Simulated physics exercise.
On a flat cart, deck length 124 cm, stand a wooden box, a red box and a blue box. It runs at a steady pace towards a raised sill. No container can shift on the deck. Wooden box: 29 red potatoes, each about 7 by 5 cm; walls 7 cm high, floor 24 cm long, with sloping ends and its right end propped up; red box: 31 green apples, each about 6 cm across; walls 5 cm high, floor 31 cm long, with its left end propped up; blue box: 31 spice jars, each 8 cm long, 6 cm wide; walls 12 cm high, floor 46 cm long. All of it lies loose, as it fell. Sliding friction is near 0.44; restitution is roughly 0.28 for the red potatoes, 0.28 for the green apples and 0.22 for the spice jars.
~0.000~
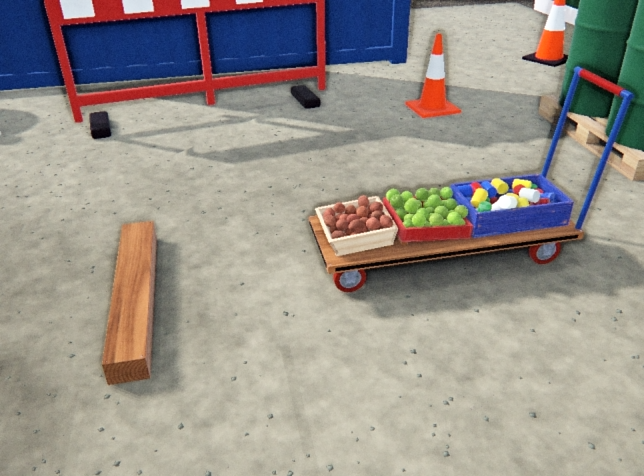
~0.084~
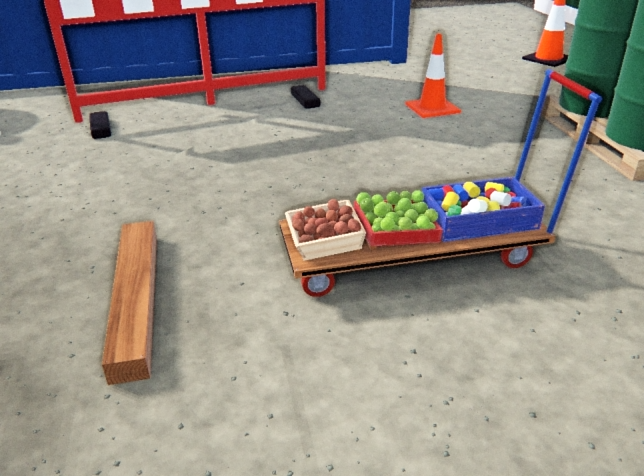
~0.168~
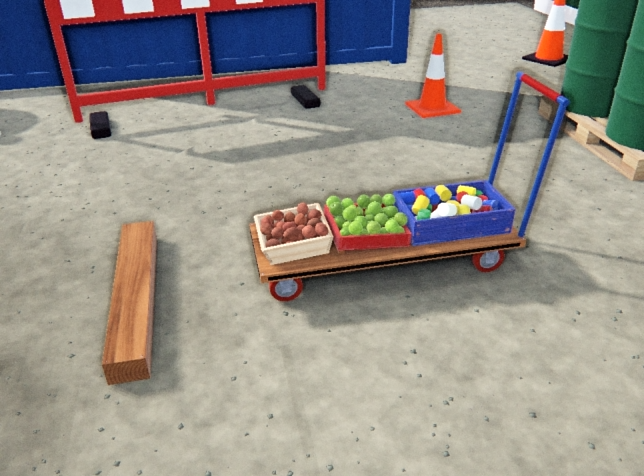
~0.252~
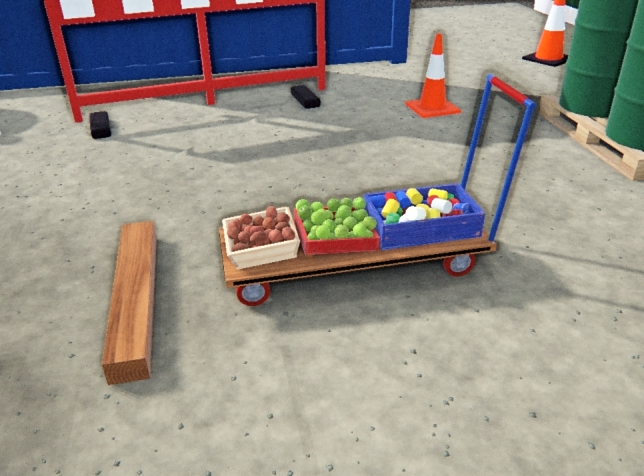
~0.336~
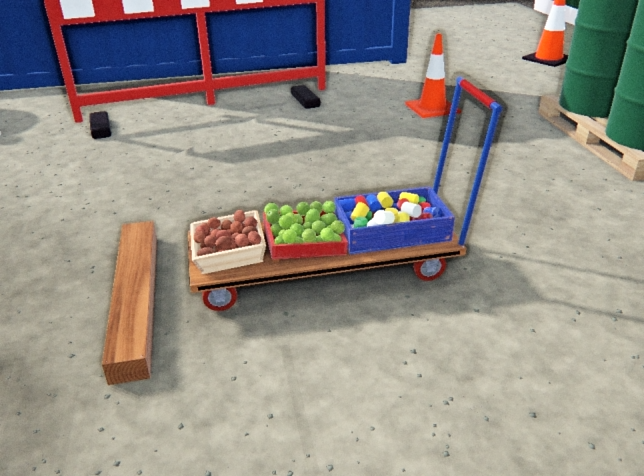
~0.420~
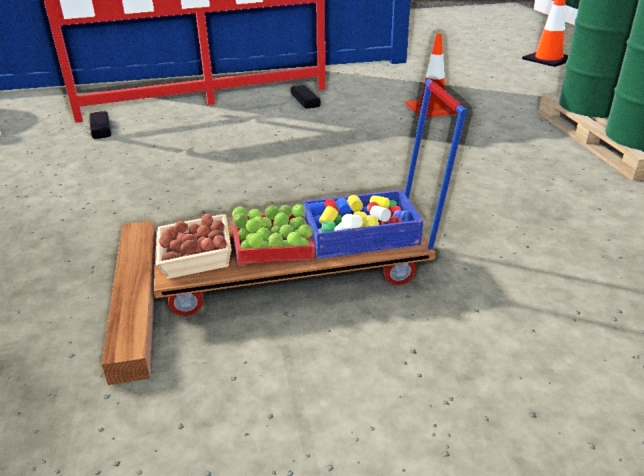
We see a flat cart carrying a wooden box of red potatoes, a red box of green apples and a blue box of colourful jars roll steadily leftward across concrete, drawing close to a wooden beam on the ground.
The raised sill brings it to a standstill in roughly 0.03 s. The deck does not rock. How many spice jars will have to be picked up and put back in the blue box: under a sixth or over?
Under a sixth of the spice jars leave the blue box.
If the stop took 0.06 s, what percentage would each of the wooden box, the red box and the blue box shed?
In that case wooden box 0, red box 30, blue box 10 per cent.
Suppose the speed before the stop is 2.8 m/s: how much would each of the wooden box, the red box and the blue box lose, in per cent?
In that case wooden box 40, red box 50, blue box 10 per cent.
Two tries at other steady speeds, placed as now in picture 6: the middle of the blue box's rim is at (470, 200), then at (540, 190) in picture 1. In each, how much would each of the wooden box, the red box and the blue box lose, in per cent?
Wooden box 0 then 30, red box 30 then 40, blue box 0 then 10 per cent.
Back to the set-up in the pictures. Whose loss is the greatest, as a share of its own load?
The red box.
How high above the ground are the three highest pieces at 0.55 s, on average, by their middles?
About 38 cm.
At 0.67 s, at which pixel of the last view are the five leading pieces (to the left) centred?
At about (143, 247).
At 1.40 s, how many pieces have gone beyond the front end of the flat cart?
Some 4 pieces.
After 0.45 s, the wheels strike.
After 0.55 s, wooden box 29 in, 0 out, red box 26 in, 5 out and blue box 31 in, 0 out.
After 0.67 s, wooden box 28 in, 1 out, red box 20 in, 11 out and blue box 30 in, 1 out.
After 0.90 s, wooden box 26 in, 3 out, red box 20 in, 11 out and blue box 29 in, 2 out.
Outcome (at 1.40 s), wooden box 25 in, 4 out, red box 20 in, 11 out and blue box 29 in, 2 out. Asked share, 2 of 31, 6 per cent.
